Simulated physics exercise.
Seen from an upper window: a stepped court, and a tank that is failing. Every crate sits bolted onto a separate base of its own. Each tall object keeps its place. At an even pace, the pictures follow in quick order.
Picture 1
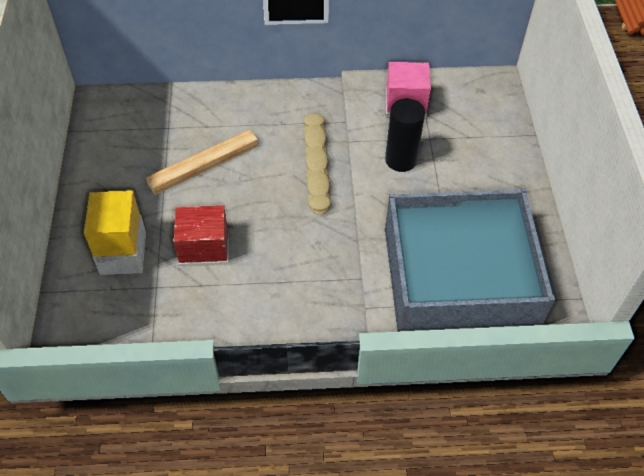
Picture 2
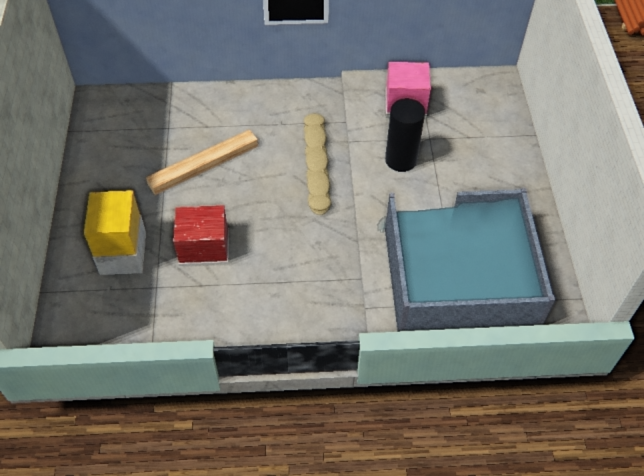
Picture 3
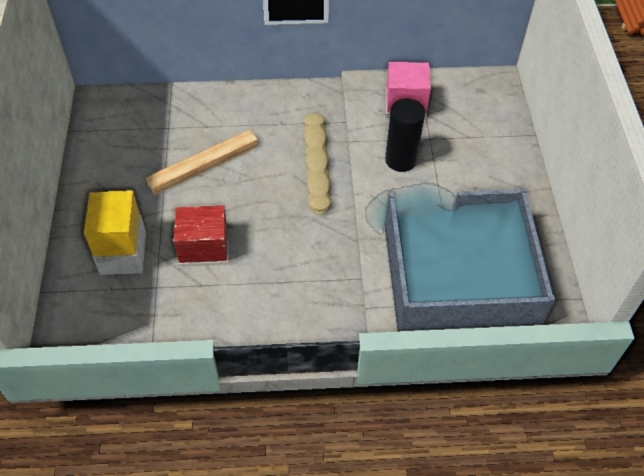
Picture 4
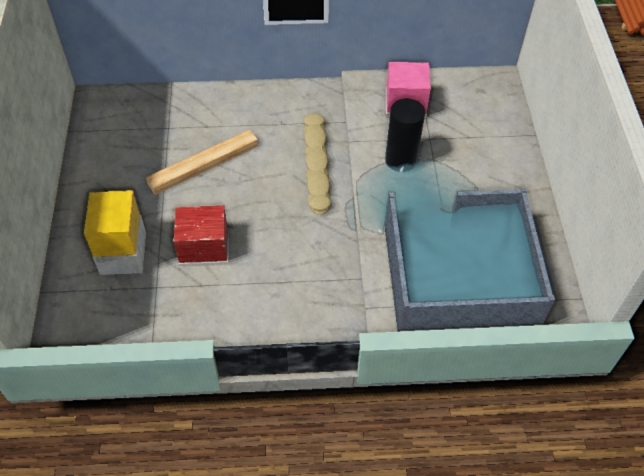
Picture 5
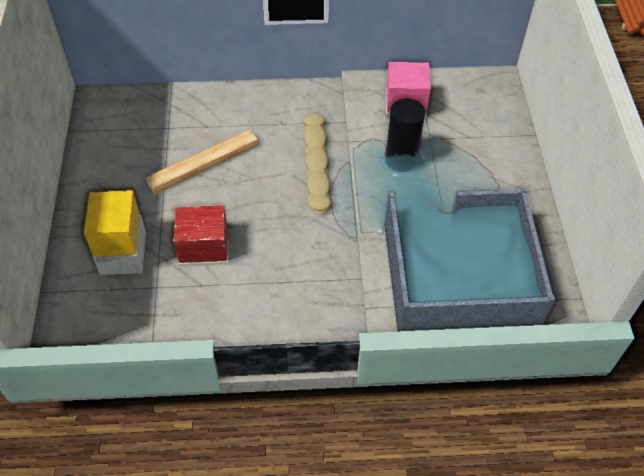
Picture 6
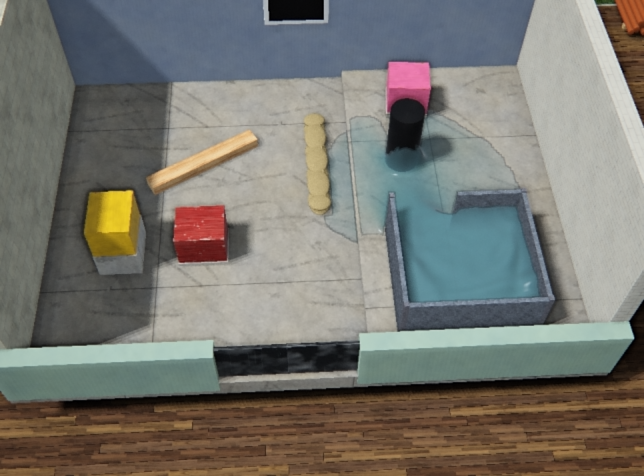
Water pours from a gap in the tank's far side and spreads across the floor.
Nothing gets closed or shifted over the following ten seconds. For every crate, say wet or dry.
Yellow crate - dry; pink crate - wet; red crate - wet.
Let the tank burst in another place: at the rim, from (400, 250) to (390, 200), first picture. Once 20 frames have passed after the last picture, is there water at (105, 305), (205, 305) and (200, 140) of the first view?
Point one: Reached. Point two: Reached. Point three: Not reached.
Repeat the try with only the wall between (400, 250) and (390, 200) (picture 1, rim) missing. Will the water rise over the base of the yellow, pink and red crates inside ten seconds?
Well, yellow stays clear and pink stays clear, but red is doused.
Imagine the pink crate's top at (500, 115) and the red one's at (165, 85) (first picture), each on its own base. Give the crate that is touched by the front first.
One in pink.
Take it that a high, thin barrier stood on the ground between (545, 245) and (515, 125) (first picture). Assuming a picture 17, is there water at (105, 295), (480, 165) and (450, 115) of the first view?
The first point comes out unwetted, the next inundated, the last inundated.
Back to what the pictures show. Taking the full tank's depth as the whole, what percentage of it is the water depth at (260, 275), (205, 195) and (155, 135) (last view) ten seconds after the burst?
The depths come to near 8, 4 and 8 per cent respectively.
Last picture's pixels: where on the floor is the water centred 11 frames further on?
The balance point is around (421, 192).
A moment on, water covers 25 % of the floor; the yellow crate not reached, the pink crate water round its plinth, the red crate not reached.
Next, water covers 35 % of the floor; the yellow crate not reached, the pink crate water round its plinth, the red crate water round its plinth.
Then, water covers 55 % of the floor; the yellow crate not reached, the pink crate water round its plinth, the red crate water round its plinth.
Later, water covers 75 % of the floor; the yellow crate water round its plinth, the pink crate water round its plinth, the red crate water round its plinth.
In the end, water covers 95 % of the floor; the yellow crate stayed above the water, the pink crate was topped, the red crate was topped.
